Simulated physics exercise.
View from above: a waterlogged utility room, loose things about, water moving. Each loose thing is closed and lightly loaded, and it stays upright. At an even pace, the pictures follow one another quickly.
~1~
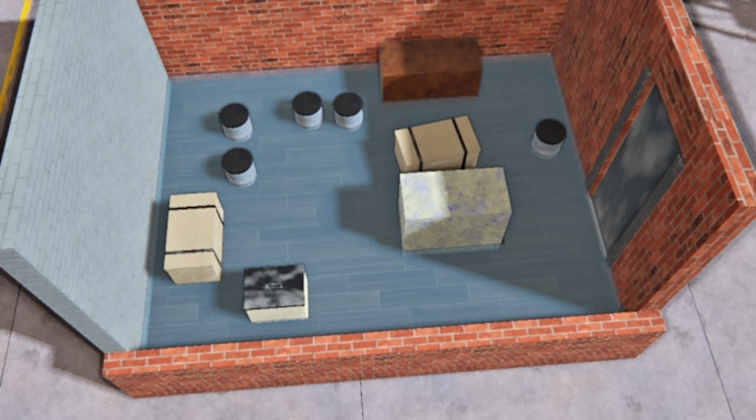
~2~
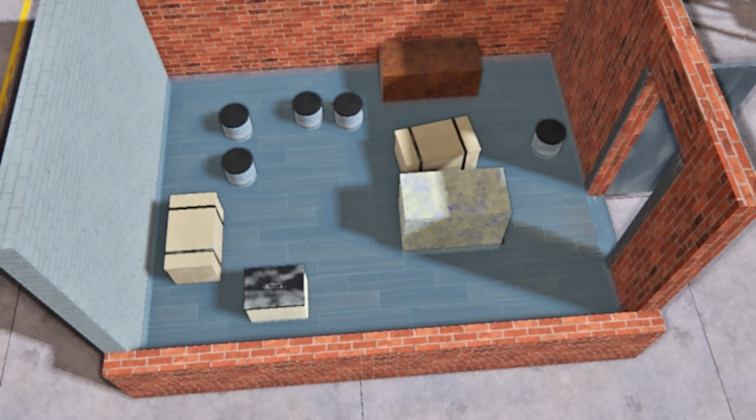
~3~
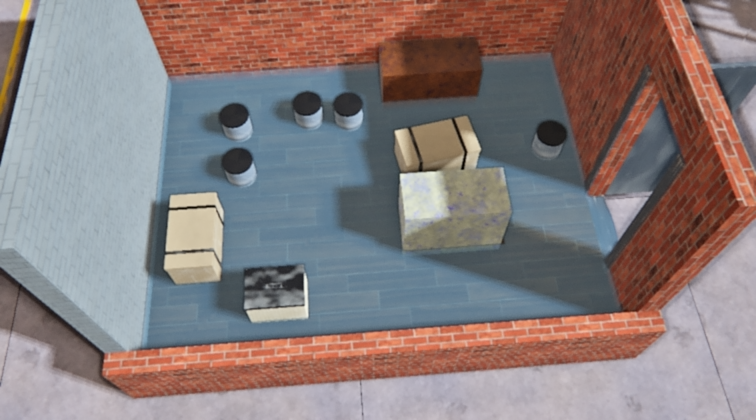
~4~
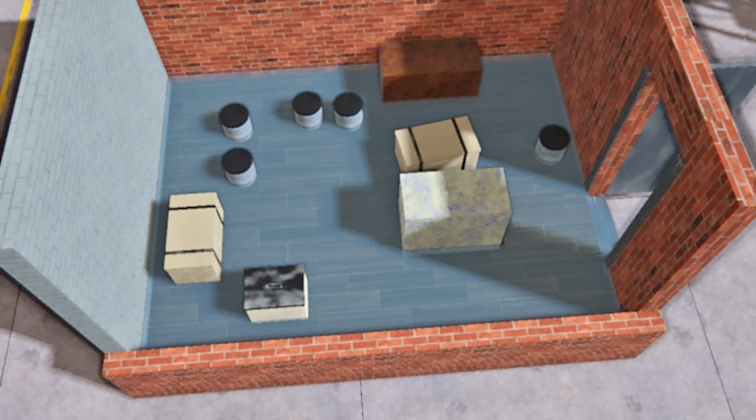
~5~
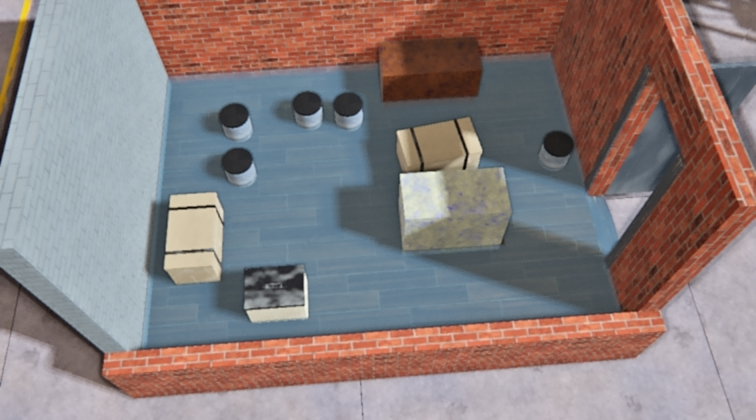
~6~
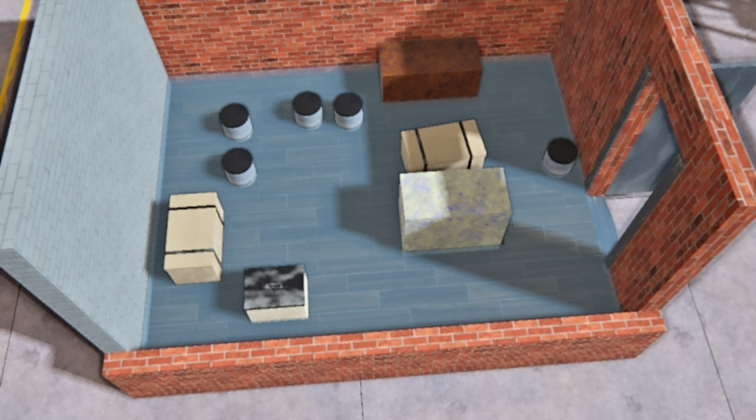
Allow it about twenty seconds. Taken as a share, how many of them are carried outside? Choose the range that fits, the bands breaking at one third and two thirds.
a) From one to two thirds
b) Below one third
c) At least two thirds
b, below one third.
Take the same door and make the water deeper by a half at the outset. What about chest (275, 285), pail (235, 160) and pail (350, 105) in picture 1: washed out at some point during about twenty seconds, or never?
Going item by item, that's still there, then still there, then still there.
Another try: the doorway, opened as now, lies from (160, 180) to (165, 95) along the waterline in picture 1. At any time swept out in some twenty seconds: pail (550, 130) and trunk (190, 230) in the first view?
First one: Never leaves; second one: Leaves the room.
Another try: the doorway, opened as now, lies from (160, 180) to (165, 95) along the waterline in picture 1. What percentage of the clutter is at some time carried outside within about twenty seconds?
It works out at some 90 per cent of the things.
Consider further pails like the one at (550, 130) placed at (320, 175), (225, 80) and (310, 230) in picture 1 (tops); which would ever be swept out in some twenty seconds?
Copy by copy, in the order given: Not carried off, not carried off, not carried off.
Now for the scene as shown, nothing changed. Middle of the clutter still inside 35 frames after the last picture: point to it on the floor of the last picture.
Roughly (378, 199).
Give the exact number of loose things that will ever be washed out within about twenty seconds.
Count: 1.
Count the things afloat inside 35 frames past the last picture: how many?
By my reckoning the number comes out at 7.
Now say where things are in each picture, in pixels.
A pail at (551, 131) floats; a trunk at (437, 140) floats; 0 of 8 have shifted, in the first frame.
A pail at (551, 131) floats; a trunk at (437, 140), afloat; 0 of 8 have shifted, in the second frame.
A pail at (552, 133) floats; a trunk at (437, 140) floats; 0 of 8 have shifted, in the third frame.
A pail at (555, 137) floats, close to its start; a trunk at (437, 140) floats; 1 of 8 have shifted, in the fourth frame.
A pail at (559, 144), afloat, close to its start; a trunk at (439, 141) floats; 1 of 8 have shifted, in the fifth frame.
A pail at (563, 151) floats, close to its start; a trunk at (443, 143) floats, close to its start; 2 of 8 have shifted, in the sixth frame.
A moment on, 1 of 8 are out; 7 afloat.
Next, 1 of 8 are out; 7 afloat.
Later, 1 of 8 are out; 7 afloat.
In the end, 1 of 8 are out; 7 afloat.
